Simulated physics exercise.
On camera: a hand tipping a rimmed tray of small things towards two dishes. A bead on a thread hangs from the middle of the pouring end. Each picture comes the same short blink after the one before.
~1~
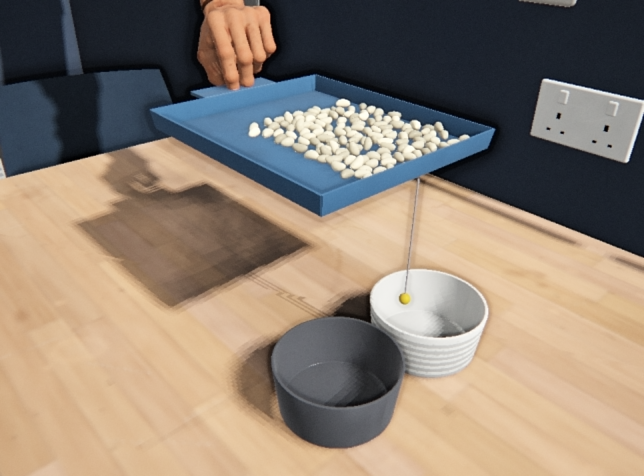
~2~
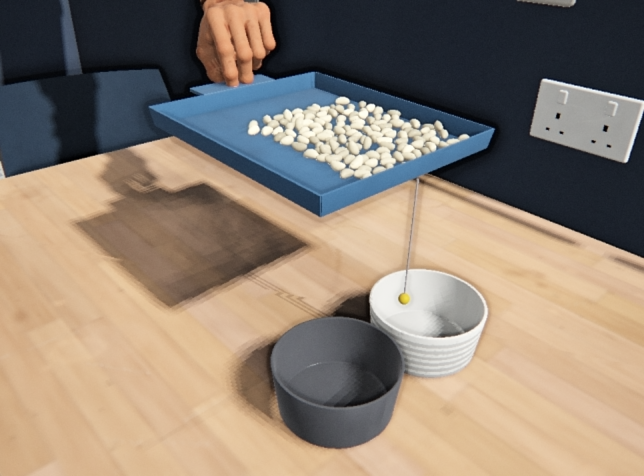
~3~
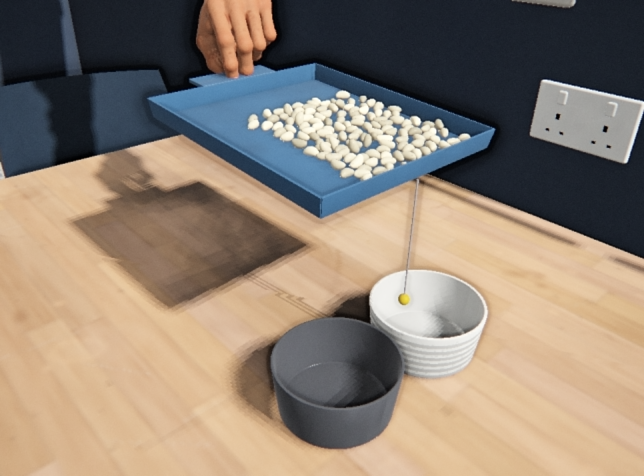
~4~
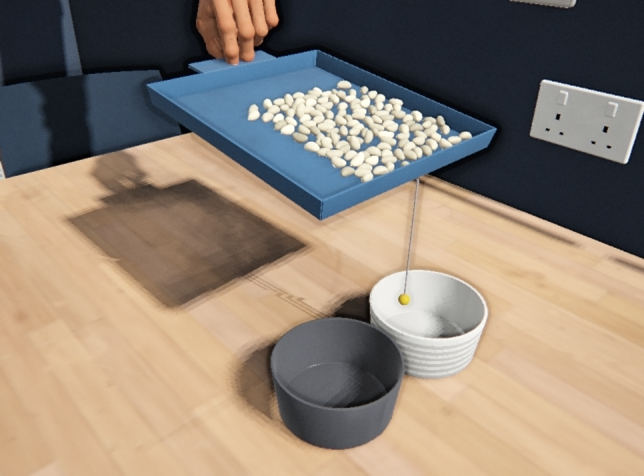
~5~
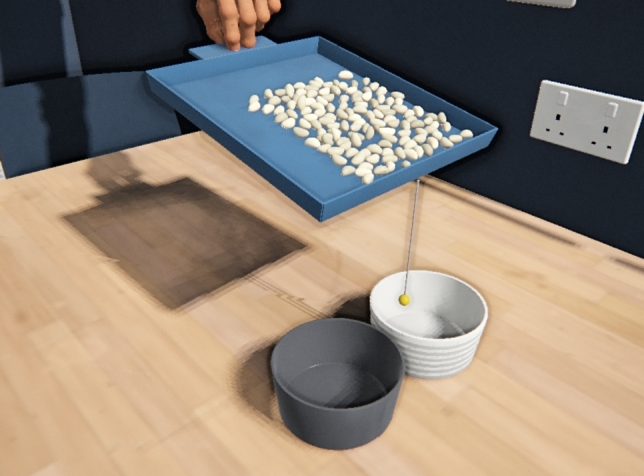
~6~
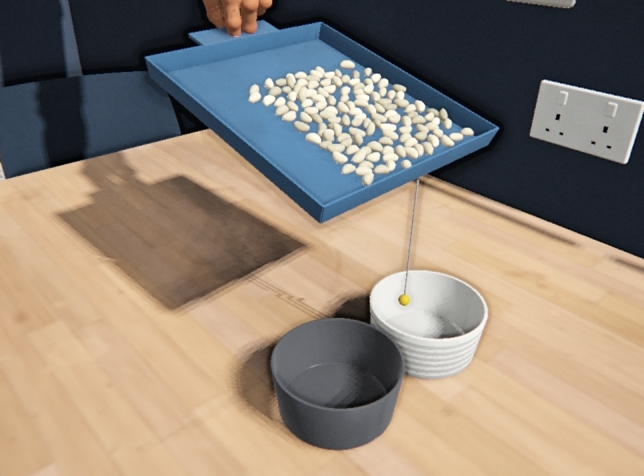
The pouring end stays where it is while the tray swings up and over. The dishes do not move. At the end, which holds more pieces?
Fuller: The left-hand dish.
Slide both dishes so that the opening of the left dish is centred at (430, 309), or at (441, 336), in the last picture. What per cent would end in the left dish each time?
Near 20 % and 60 %.
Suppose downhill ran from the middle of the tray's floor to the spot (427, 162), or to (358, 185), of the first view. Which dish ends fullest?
In turn: The right dish; the left one.
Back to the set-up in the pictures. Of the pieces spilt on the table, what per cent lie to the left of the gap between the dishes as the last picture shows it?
Roughly 0 in a hundred.
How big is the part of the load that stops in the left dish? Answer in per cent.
It comes to 20 per cent or so.
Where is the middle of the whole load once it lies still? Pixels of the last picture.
Roughly at (456, 411).
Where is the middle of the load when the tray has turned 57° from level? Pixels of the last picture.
Near (403, 132).
Soon, tray tipped steeply; all on the tray.
A while on, tray tipped right over; all on the tray.
Towards the end, tray tipped past a quarter turn; about a quarter in the left dish; a small part in the right dish; about two thirds outside both.
Finally, tray tipped past a quarter turn; about a quarter in the left dish; a small part in the right dish; about two thirds outside both.
